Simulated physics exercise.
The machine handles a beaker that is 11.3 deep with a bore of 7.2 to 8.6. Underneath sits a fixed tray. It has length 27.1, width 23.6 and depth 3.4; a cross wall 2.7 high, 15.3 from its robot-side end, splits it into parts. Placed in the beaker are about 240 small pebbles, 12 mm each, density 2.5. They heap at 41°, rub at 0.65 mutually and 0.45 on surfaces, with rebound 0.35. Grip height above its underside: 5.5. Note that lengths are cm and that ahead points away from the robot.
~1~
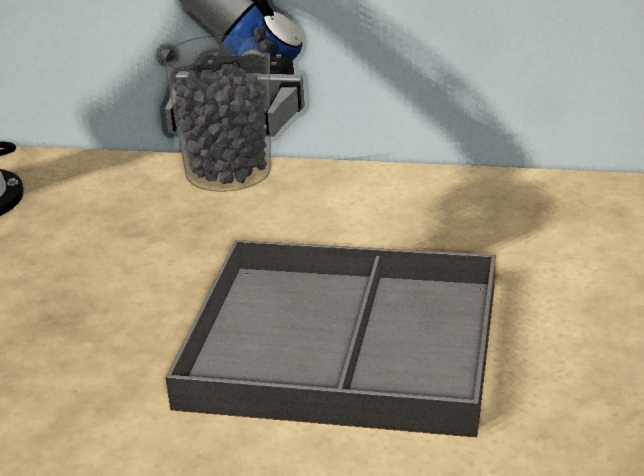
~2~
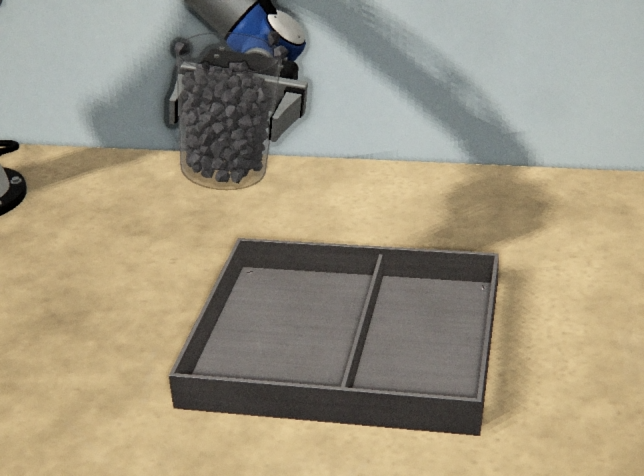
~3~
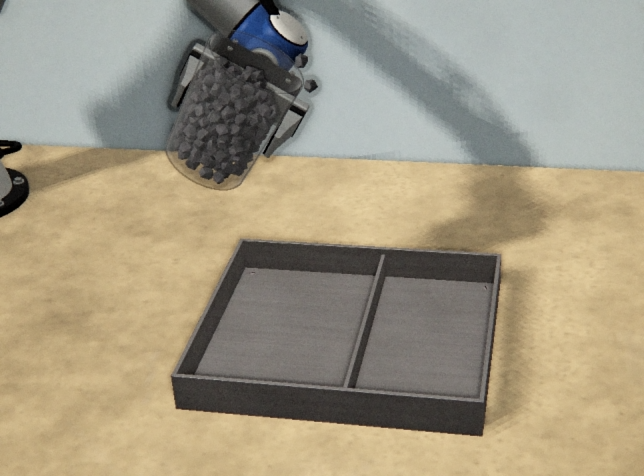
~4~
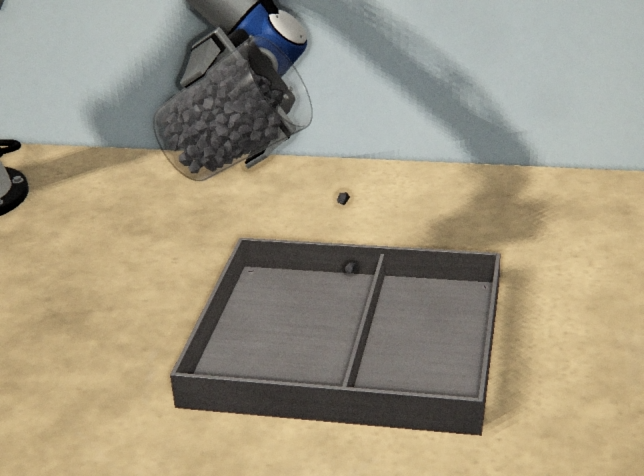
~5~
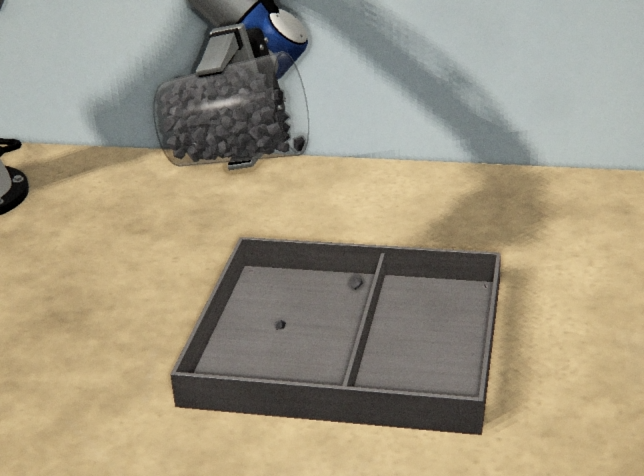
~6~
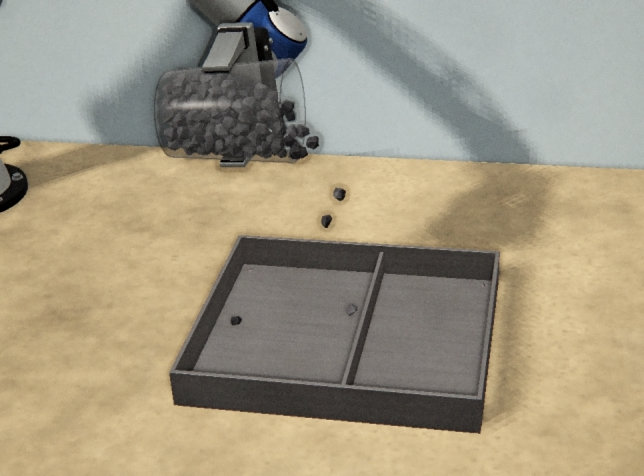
A robot gripper tips a clear beaker of dark pebbles, and a few drop toward a divided tray.
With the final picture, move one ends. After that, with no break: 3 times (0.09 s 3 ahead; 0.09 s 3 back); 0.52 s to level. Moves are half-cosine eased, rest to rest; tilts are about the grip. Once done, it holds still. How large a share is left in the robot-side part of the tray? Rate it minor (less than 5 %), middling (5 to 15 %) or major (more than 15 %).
Major, more than 15 %.
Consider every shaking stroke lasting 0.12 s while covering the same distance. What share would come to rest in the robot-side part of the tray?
That gives about 20 percent.
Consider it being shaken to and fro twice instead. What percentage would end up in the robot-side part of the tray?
About 15 per cent in that case.
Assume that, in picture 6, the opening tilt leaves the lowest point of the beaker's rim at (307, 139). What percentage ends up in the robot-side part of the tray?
Estimate: About 10 per cent.
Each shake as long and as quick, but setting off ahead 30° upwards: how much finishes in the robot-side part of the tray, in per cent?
You'd expect near 15 percent of it there.
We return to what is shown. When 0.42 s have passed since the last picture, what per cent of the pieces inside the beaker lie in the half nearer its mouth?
My estimate is near 55 per cent.
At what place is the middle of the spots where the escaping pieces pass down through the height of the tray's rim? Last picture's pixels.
About at (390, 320).
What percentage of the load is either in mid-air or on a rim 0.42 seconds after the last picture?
Reading at that time: Some 16 per cent.
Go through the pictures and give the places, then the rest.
In the first picture, the beaker middle at (223, 116), level; upper third of the load around (222, 93), from x 165 to 265, top at y 35; 245 in the beaker.
In the second picture, the beaker middle at (226, 114), tilted 8° forward; upper third of the load around (223, 92), from x 180 to 280, top at y 40.
In the third picture, the beaker middle at (229, 115), tilted 30° forward; upper third of the load around (228, 93), from x 180 to 310, top at y 60; 244 in the beaker, 1 in flight or on a rim.
In the fourth picture, the beaker middle at (229, 114), tilted 56° forward; upper third of the load around (229, 94), from x 170 to 350, top at y 65; 243 in the beaker, 1 in the robot-side part, 1 in flight or on a rim.
In the fifth picture, the beaker middle at (230, 114), tilted 78° forward; upper third of the load around (225, 94), from x 170 to 355, top at y 75; 243 in the beaker, 2 in the robot-side part.
In the sixth picture, the beaker middle at (229, 113), tilted 86° forward; upper third of the load around (210, 95), from x 170 to 350, top at y 80; 241 in the beaker, 2 in the robot-side part, 2 in flight or on a rim.
Then, 0.42 s on, tilted 86° forward, highest piece 24 above the table; 114 in the beaker, 75 in the far-side part, 17 in the robot-side part, 1 on the table or floor, 38 in flight or on a rim.
Then, 0.85 s on, tilted 31° forward, highest piece 27 above the table; 120 in the far-side part, 75 in the beaker, 48 in the robot-side part, 2 on the table or floor.
Then, 1.26 s on, level, highest piece 24 above the table; 120 in the far-side part, 75 in the beaker, 48 in the robot-side part, 2 on the table or floor.
Then, 2.31 s on, level, highest piece 24 above the table; 120 in the far-side part, 75 in the beaker, 48 in the robot-side part, 2 on the table or floor.
In the end, 120 in the far-side part, 75 in the beaker, 48 in the robot-side part, 2 on the table or floor. That is 20 % in the robot-side part of the tray.
